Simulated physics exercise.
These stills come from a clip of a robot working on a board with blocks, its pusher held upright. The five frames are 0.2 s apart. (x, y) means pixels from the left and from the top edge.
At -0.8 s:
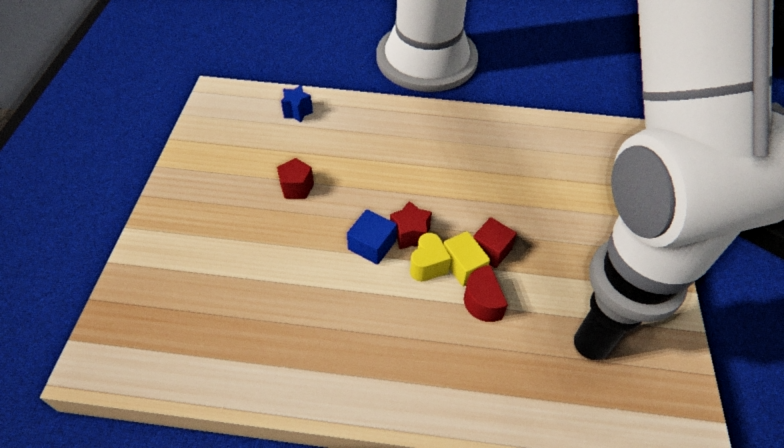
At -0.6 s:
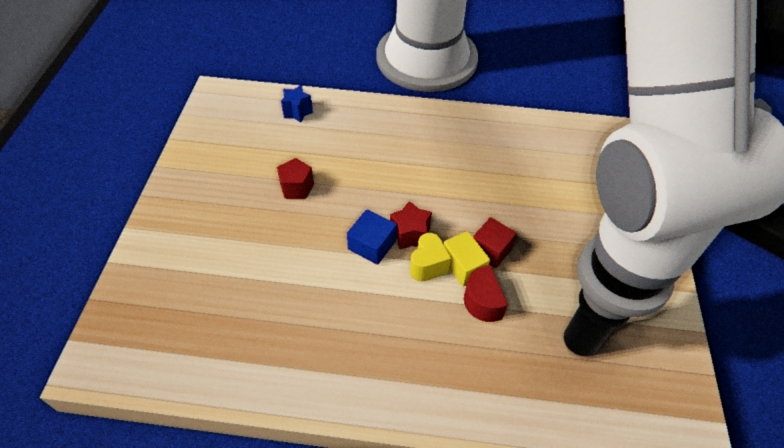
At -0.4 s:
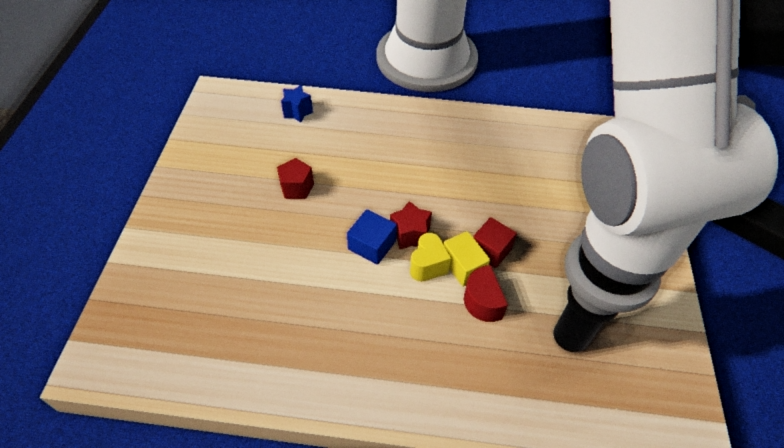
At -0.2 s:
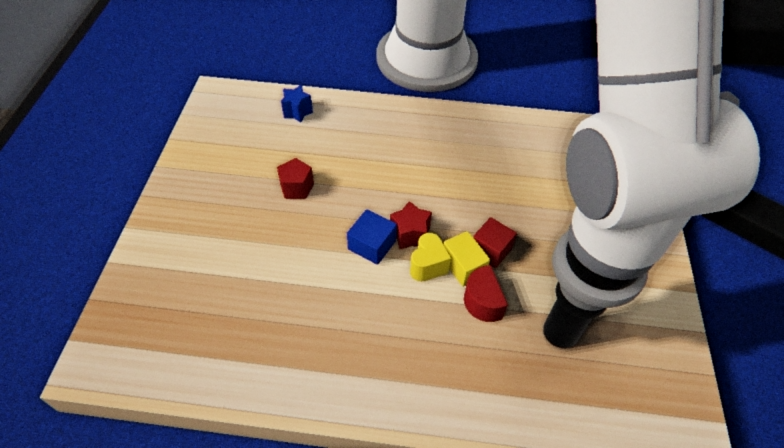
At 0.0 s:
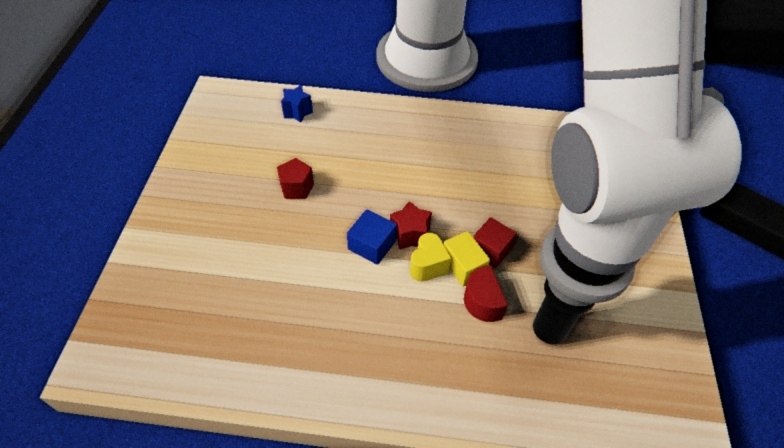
A white robot arm with a black tip moved slowly left across the right side of a wooden board, nearing a cluster of red, yellow and blue blocks, while all the blocks stayed still.
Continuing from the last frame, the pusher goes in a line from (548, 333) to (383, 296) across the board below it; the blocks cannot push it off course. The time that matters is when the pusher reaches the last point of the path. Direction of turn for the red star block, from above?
Spin direction: Counter-clockwise.
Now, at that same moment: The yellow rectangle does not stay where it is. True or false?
The statement is correct.
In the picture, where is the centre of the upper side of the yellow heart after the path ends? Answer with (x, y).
The middle of its upper face will lie at (424, 233).
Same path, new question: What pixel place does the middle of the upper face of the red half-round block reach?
So, by the moment the path ends, you'll find the top centre of the red half-round block at (417, 260).
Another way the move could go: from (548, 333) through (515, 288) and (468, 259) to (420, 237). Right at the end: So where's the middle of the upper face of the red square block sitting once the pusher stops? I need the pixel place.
My best guess is (481, 218).
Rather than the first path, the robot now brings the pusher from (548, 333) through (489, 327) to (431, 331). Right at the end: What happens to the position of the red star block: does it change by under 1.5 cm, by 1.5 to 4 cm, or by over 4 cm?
Short of 1.5 cm.
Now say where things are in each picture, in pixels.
In the first picture, pusher's lower end (591, 344); red star block (412, 218); yellow heart (430, 250); yellow rectangle (467, 250); red half-round block (486, 287).
In the second picture, pusher (581, 340); blocks still.
In the third picture, pusher (571, 336); blocks still.
In the fourth picture, pusher (561, 332); blocks still.
In the fifth picture, pusher (550, 329); red star block (412, 218); yellow heart (430, 250); yellow rectangle (467, 250); red half-round block (486, 287).
The first path, step by step. One third of the way, pusher (493, 316); yellow rectangle (462, 243); red half-round block (467, 281), turned 30° clockwise.
Two thirds of the way, pusher (437, 303); red star block (409, 212), turned 20° anticlockwise; yellow heart (426, 238), turned 15° clockwise; yellow rectangle (460, 239), turned 20° clockwise; red half-round block (428, 266), turned 100° clockwise.
At the end, pusher (383, 291); red star block (410, 209), turned 30° anticlockwise; yellow heart (424, 233), turned 30° clockwise; yellow rectangle (460, 239), turned 20° clockwise; red half-round block (417, 260), turned 120° clockwise.
